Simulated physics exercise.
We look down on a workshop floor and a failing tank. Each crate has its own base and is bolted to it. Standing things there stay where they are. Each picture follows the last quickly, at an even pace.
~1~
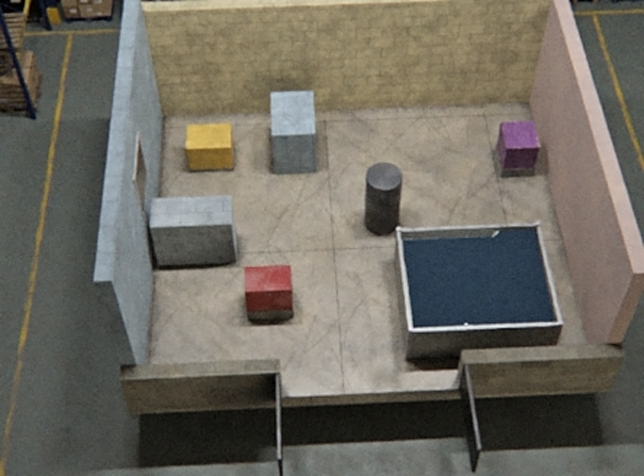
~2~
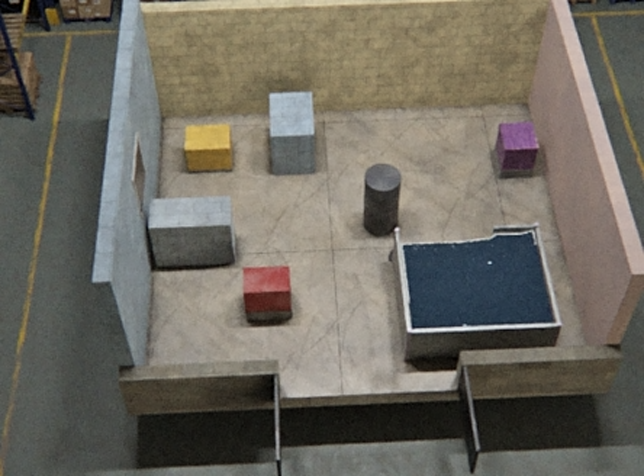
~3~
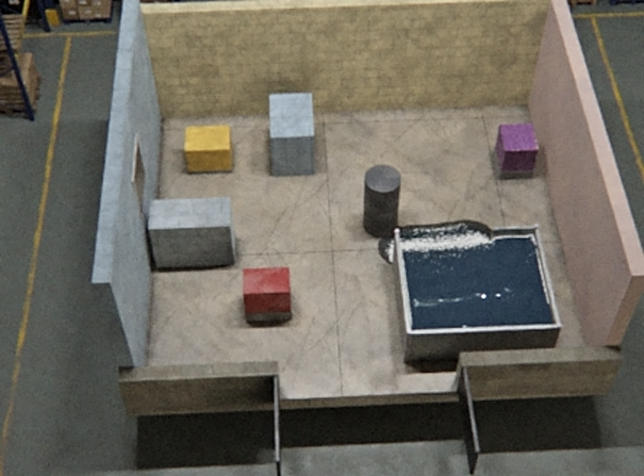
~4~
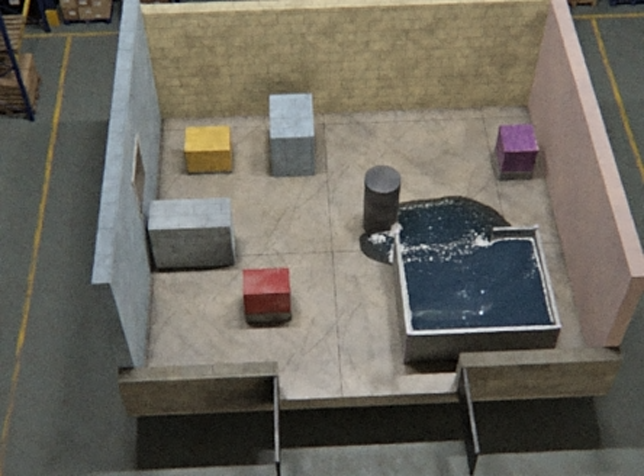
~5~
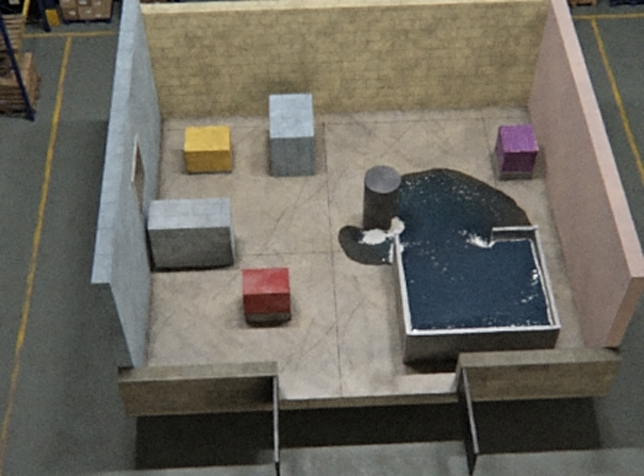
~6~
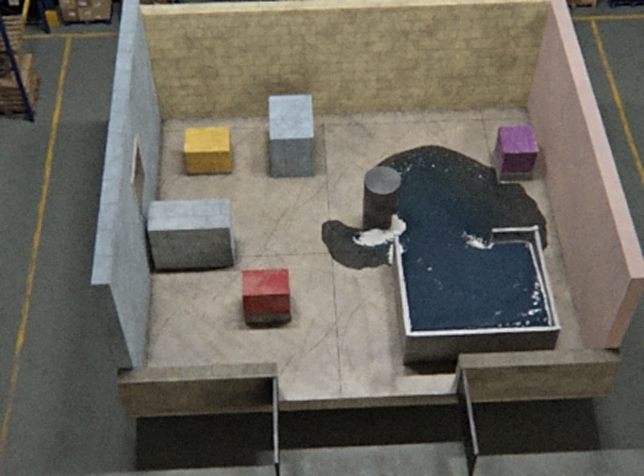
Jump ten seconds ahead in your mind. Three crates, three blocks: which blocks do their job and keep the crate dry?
My prediction: The purple crate will be a wet one. The yellow crate will be a wet one. The red crate will be a dry one.
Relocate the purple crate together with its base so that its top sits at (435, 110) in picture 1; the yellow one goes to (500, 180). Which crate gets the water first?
One in yellow.
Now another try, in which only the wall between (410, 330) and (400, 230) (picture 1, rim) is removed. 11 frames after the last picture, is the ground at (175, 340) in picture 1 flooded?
Result for the point: Drenched.
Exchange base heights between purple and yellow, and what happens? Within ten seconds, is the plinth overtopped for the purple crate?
Purple crate: Flooded.
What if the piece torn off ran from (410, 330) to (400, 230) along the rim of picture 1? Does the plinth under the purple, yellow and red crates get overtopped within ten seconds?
As it turns out, the purple crate stays unwetted, the yellow crate is swamped, and the red crate is swamped.
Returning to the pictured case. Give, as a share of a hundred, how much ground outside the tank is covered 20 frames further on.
Some 70 in a hundred.
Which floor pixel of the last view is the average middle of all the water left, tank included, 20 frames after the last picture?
I'd place it roughly at (412, 206).
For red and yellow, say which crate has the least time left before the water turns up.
Answer: The crate marked red.
A moment on, water covers 35 % of the floor; the purple crate water round its plinth, the yellow crate not reached, the red crate not reached.
Next, water covers 50 % of the floor; the purple crate water round its plinth, the yellow crate not reached, the red crate water round its plinth.
Then, water covers 70 % of the floor; the purple crate water round its plinth, the yellow crate water round its plinth, the red crate water round its plinth.
Later, water covers 85 % of the floor; the purple crate water round its plinth, the yellow crate water round its plinth, the red crate water round its plinth.
In the end, water covers 100 % of the floor; the purple crate was topped, the yellow crate was topped, the red crate stayed above the water.
